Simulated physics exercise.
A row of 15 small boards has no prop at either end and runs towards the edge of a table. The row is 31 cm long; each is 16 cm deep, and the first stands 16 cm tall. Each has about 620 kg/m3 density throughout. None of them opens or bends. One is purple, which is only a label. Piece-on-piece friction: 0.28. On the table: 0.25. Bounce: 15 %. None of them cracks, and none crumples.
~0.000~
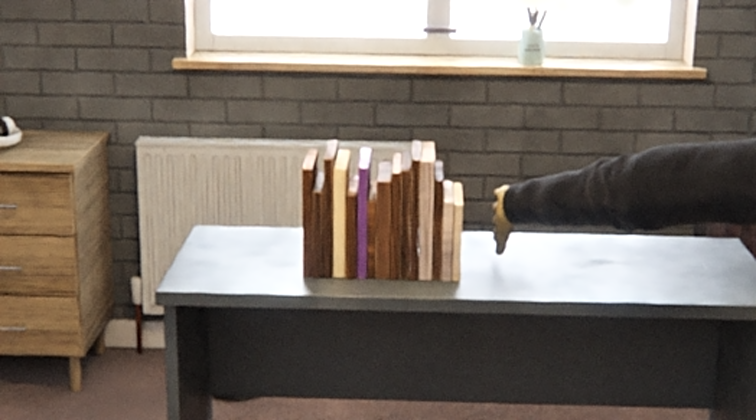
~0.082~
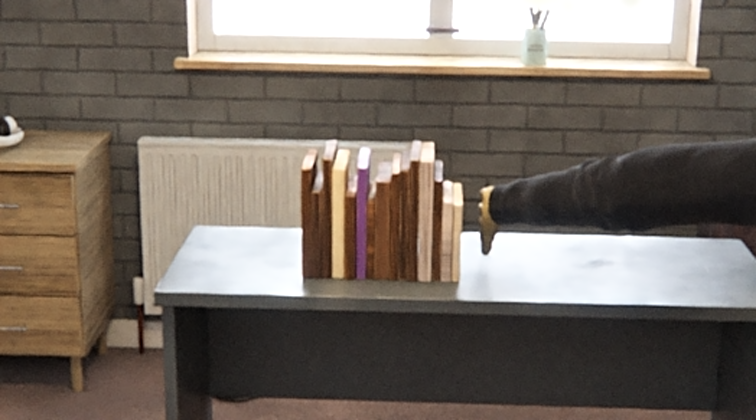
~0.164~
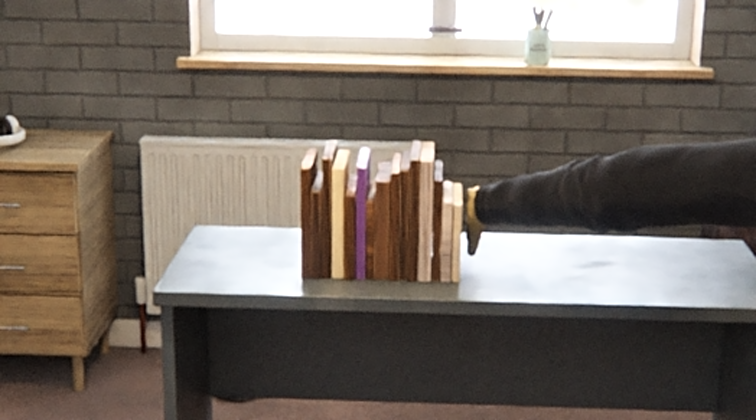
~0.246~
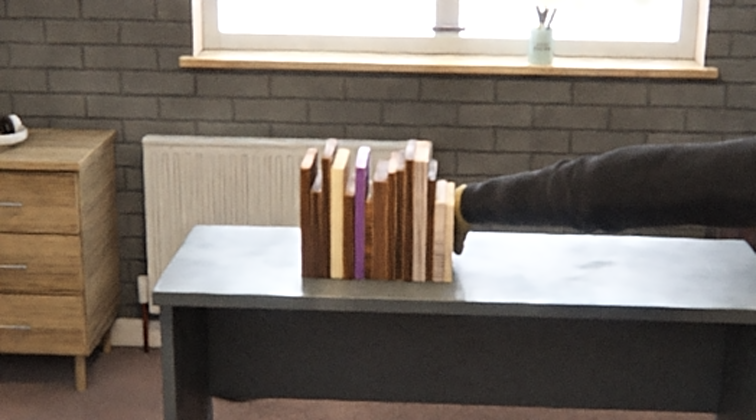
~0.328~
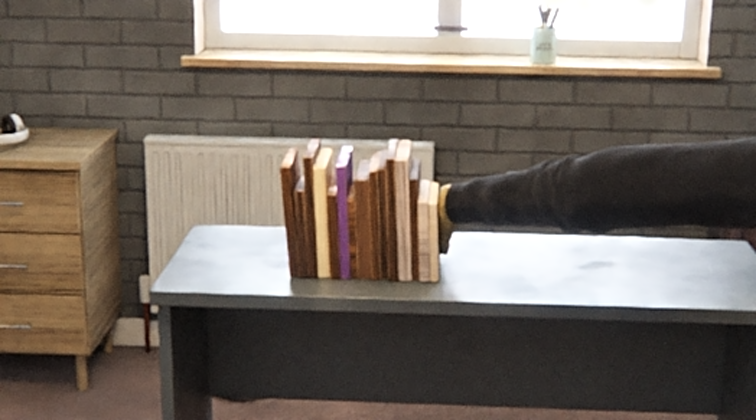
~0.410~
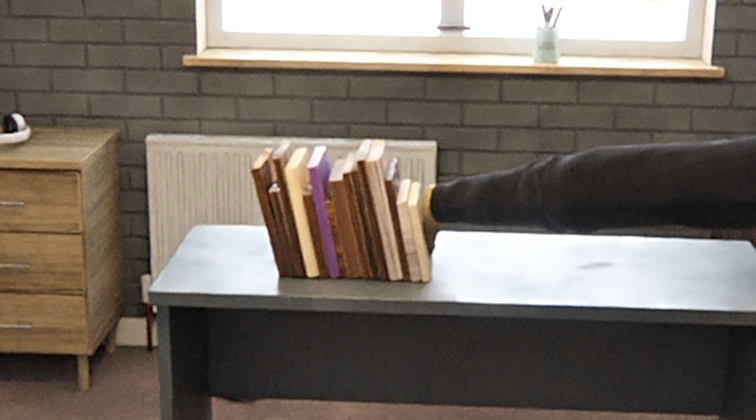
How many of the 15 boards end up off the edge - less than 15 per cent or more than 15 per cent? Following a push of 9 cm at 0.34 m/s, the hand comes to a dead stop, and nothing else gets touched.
Under 15 per cent.
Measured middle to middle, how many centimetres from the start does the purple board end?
Displacement of purple: 20 cm.
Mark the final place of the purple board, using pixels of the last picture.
It settles close to (260, 233) in the last view.
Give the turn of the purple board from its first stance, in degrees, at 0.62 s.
Roughly 50°.
Around 0.48 s, none of the 15 boards off the edge, 15 disturbed; purple board tipped 23°.
Around 0.62 s, none of the 15 boards off the edge, 15 disturbed; purple board tipped 52°.
Around 1.02 s, 1 of the 15 boards off the edge; purple board tipped 58°.
Finally (1.4 s), 1 of the 15 boards off the edge; purple board tipped 61°. That is 7 per cent. Seen by the last camera, middles, purple board near (260, 233).
